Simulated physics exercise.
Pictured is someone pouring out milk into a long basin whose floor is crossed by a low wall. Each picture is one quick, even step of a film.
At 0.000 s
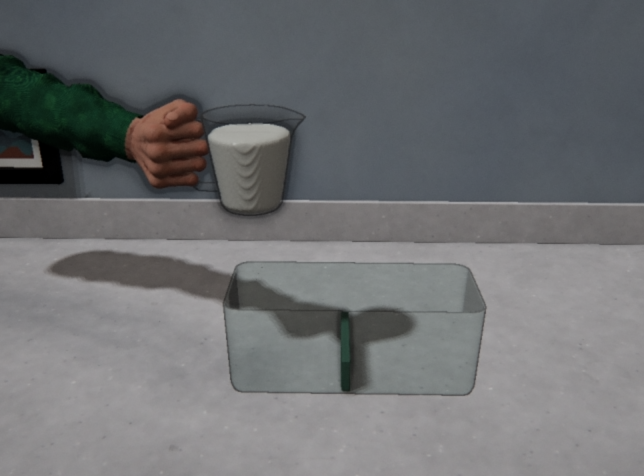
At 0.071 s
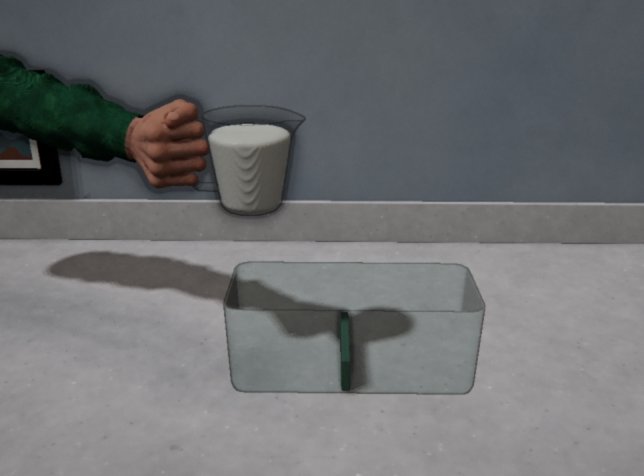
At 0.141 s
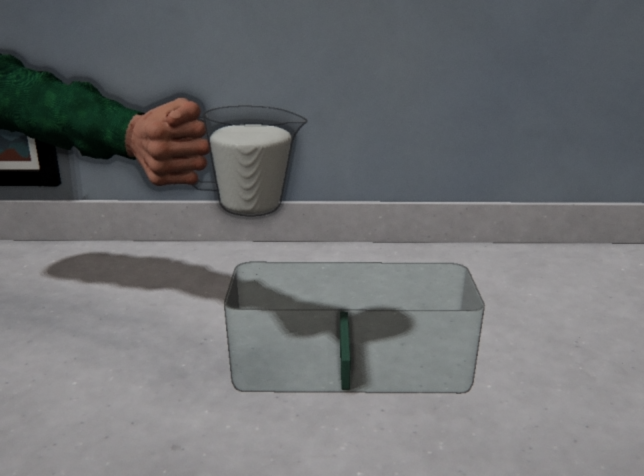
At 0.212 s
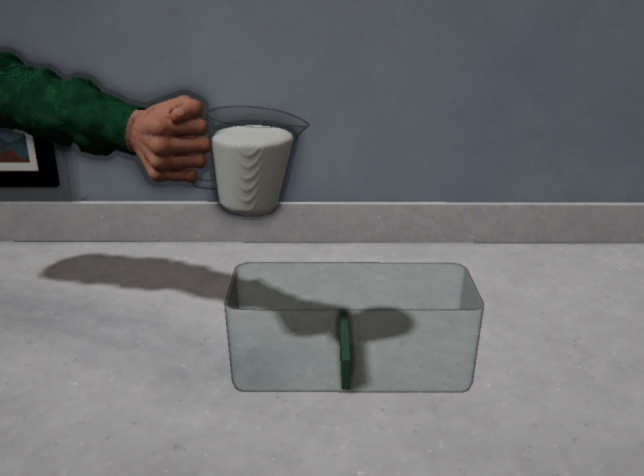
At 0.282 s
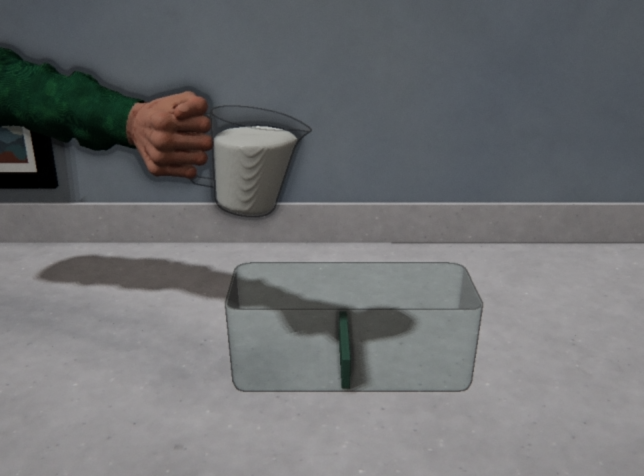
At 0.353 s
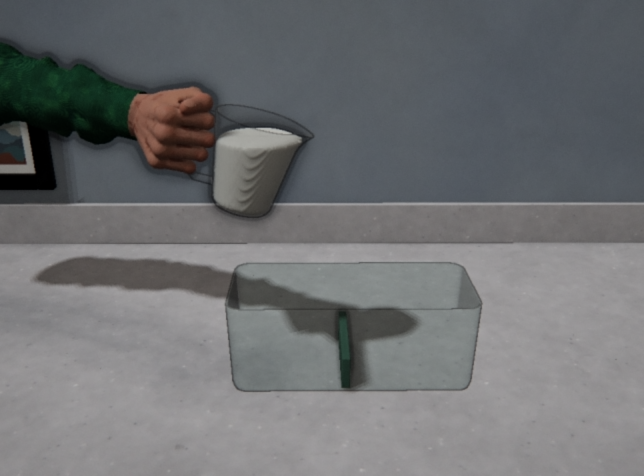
In this clip, a hand at the end of a green sleeve holds a clear jug of milk above and behind a long glass basin with a low green divider, and gradually tilts the jug slightly to the right.
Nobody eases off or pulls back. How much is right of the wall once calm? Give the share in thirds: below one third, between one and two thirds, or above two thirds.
Once it settles, the part right of the wall is beyond two thirds, I'd say.
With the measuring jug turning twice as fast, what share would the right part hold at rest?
Some 65 per cent.
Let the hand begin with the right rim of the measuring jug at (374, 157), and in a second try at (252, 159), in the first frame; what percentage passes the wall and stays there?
You'd see around 95 per cent, and then around 5 per cent.
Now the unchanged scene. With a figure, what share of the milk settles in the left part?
15 % or thereabouts.
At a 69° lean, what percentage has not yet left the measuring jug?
Roughly 70 percent.
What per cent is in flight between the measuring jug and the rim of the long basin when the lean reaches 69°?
20 per cent.
A moment on, the measuring jug is tipped part way and 72 per cent is still to pour, 0 is left of the wall and 8 right of it.
Next, the measuring jug is tipped right over and 12 per cent is still to pour, 3 is left of the wall and 68 right of it.
Then the measuring jug is tipped right over and 0 per cent is still to pour, 17 is left of the wall and 82 right of it.
Later the measuring jug is tipped right over and 0 per cent is still to pour, 17 is left of the wall and 82 right of it.
Finally, 17 per cent lies left of the wall, 82 right of it and 1 outside.
